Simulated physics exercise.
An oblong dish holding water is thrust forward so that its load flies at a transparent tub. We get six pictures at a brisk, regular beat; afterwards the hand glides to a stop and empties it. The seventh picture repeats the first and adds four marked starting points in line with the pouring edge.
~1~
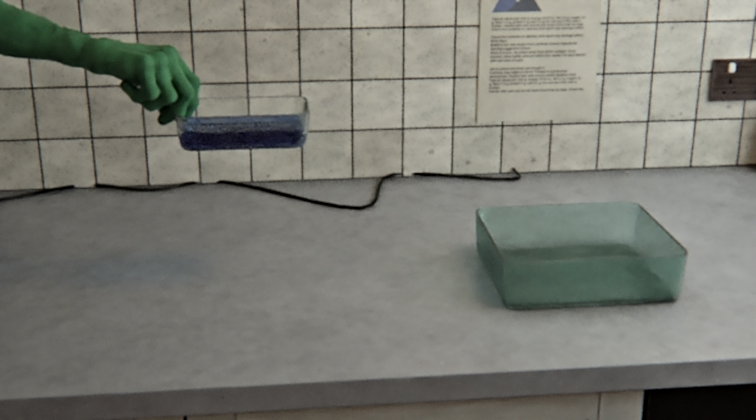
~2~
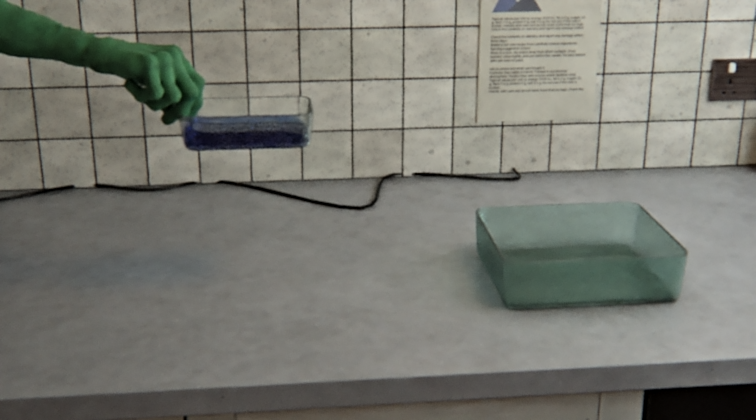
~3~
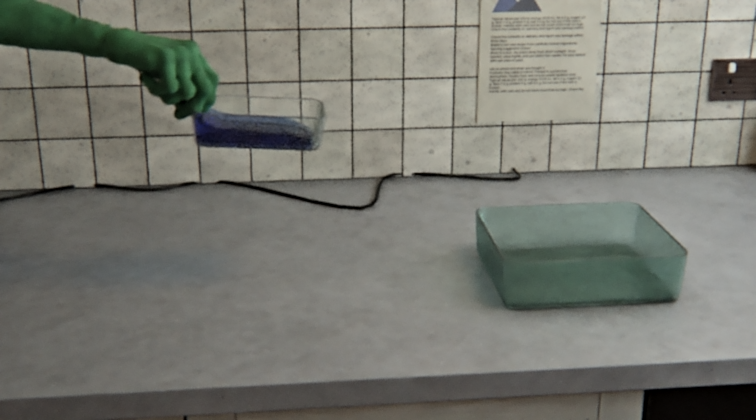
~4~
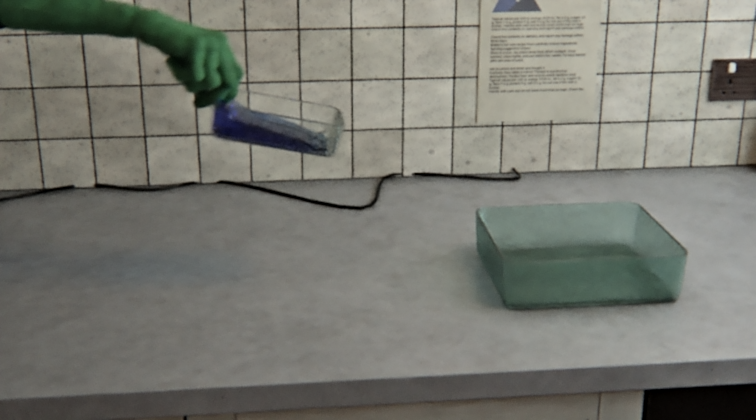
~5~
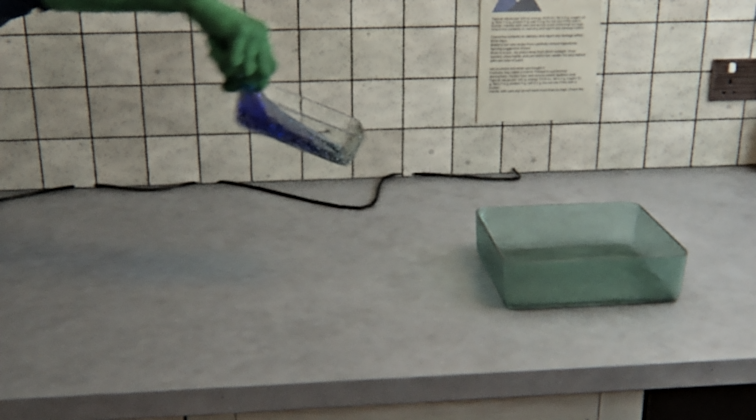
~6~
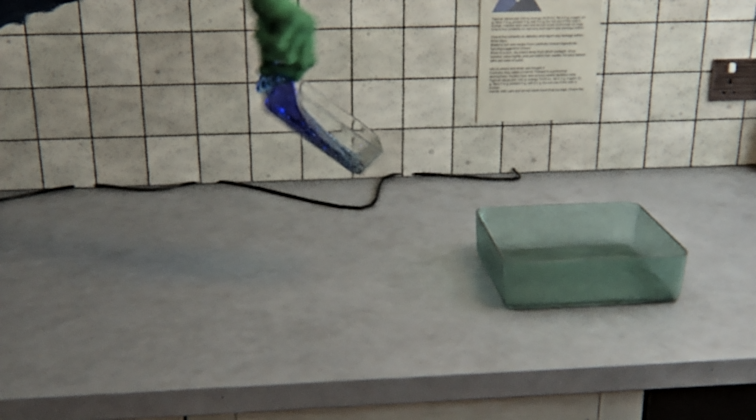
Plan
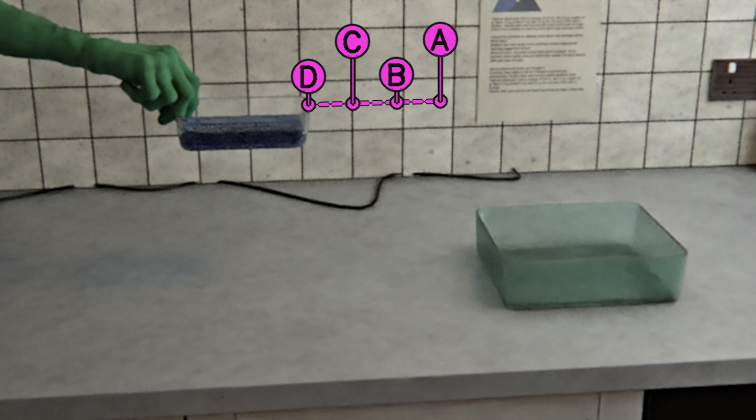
Green hand swinging a clear oblong dish of blue liquid rightward and tilting it steeply, above a worktop holding a transparent tub.
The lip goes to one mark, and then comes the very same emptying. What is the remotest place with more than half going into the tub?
Place C.
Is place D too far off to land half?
Yes.
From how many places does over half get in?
Three of them.
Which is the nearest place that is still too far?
It is D.
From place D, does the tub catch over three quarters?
No.
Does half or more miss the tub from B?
No, not at all.
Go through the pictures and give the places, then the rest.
In the first frame, upright, lip at (306, 104); tub from (503, 306) to (679, 298); nothing has left yet.
In the second frame, upright, lip at (310, 104); nothing has left yet.
In the third frame, tipped about 4°, lip at (322, 108); nothing has left yet.
In the fourth frame, tipped about 12°, lip at (341, 116); water is over the rim, down to (224, 96).
In the fifth frame, tipped about 24°, lip at (362, 129); water is over the rim, down to (239, 90).
In the sixth frame, tipped about 38°, lip at (380, 143); water is over the rim, down to (262, 94).
In magenta, A at (440, 101); B at (396, 102); C at (352, 103); D at (308, 104).
For place A, about 75 % lands in the tub, 6 % falls short and 19 % goes beside or beyond.
For place B, about 71 % lands in the tub, 9 % falls short and 20 % goes beside or beyond.
For place C, about 65 % lands in the tub, 19 % falls short and 17 % goes beside or beyond.
For place D, about 25 % lands in the tub, 70 % falls short and 5 % goes beside or beyond.
